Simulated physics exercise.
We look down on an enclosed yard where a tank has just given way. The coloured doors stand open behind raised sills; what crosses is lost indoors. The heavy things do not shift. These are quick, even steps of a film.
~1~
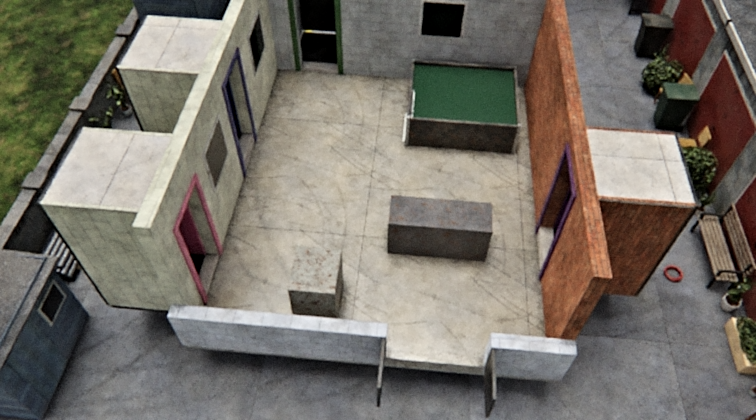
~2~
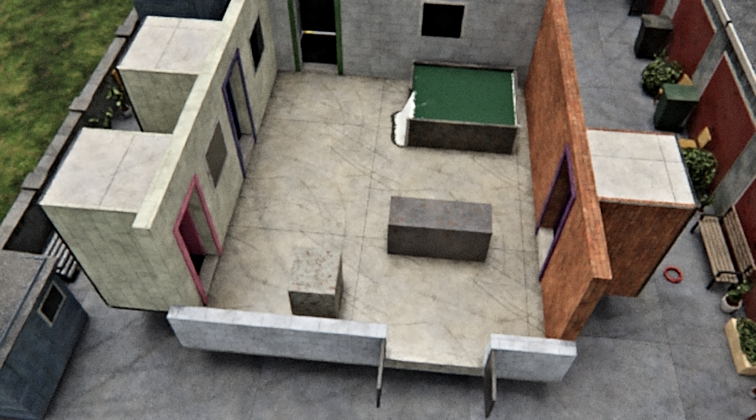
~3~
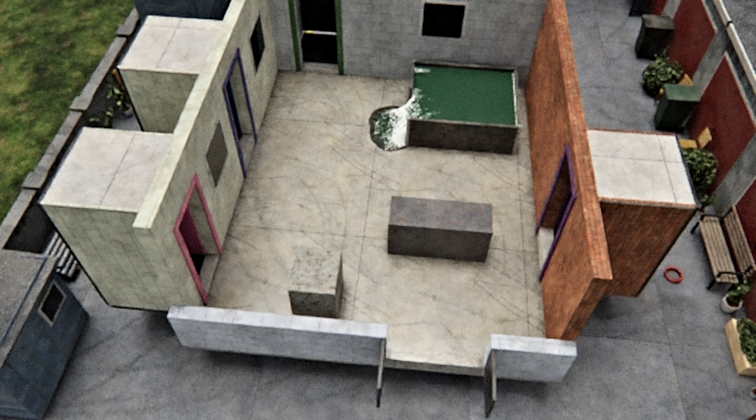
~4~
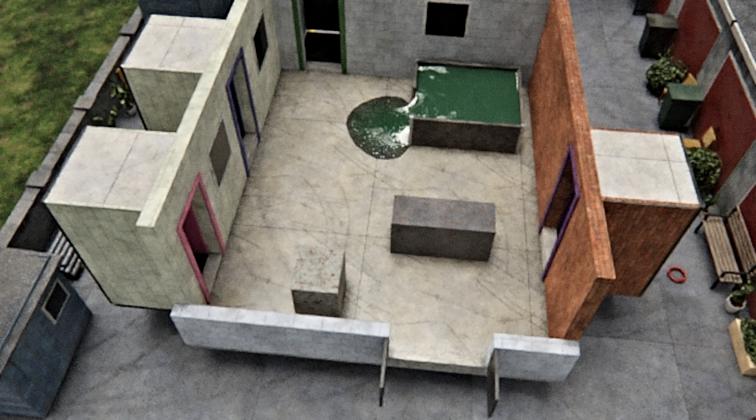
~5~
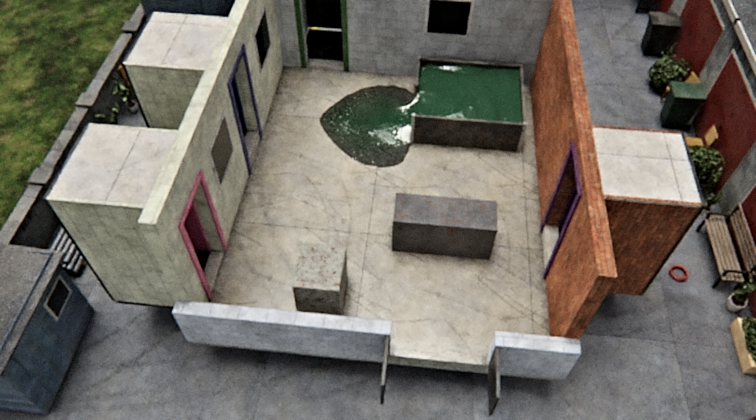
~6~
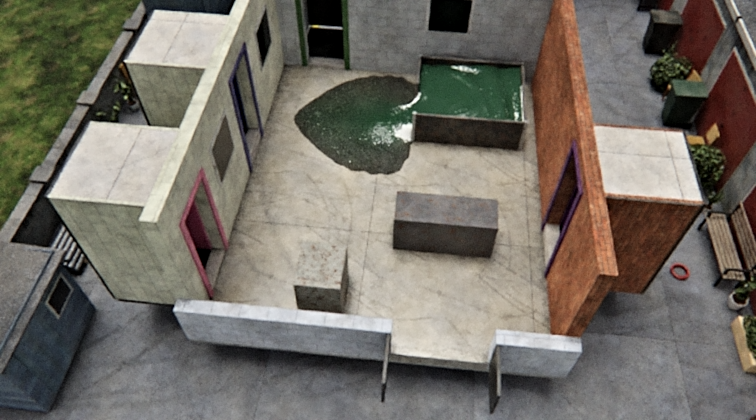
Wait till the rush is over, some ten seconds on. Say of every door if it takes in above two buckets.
One by one: The blue door stays under that; the pink door takes more than that; the purple door stays under that; the green door takes more than that.
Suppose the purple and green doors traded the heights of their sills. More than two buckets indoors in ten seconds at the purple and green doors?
One by one: Purple door lets less in; green door keeps below it.
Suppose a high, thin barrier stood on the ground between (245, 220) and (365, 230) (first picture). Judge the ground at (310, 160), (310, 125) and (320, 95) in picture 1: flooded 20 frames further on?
In turn: Wet, wet, covered.
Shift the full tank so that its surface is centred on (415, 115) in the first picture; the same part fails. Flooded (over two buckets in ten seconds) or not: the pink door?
In short: Pink takes more.
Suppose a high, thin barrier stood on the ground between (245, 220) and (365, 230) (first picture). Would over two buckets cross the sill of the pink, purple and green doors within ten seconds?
Then: The pink one stays under, the purple one keeps below it, the green one lets more in.
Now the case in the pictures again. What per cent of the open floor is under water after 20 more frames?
Some 45 per cent.
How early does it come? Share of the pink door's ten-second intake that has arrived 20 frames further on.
I make it 0 per cent.
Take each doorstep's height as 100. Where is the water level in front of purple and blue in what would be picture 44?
Roughly 0 per cent, then 40 per cent.
A moment on, water covers 30 % of the floor; the blue door wet at the sill, nothing in, the pink door not reached, the purple door not reached, the green door wet at the sill, nothing in.
Next, water covers 40 % of the floor; the blue door wet at the sill, nothing in, the pink door not reached, the purple door not reached, the green door wet at the sill, nothing in.
Then, water covers 45 % of the floor; the blue door wet at the sill, nothing in, the pink door under two buckets in, the purple door not reached, the green door over two buckets in.
Later, water covers 70 % of the floor; the blue door wet at the sill, nothing in, the pink door over two buckets in, the purple door not reached, the green door over two buckets in.
In the end, water covers 90 % of the floor; the blue door wet at the sill, nothing in, the pink door far over two buckets in, the purple door wet at the sill, nothing in, the green door over two buckets in.
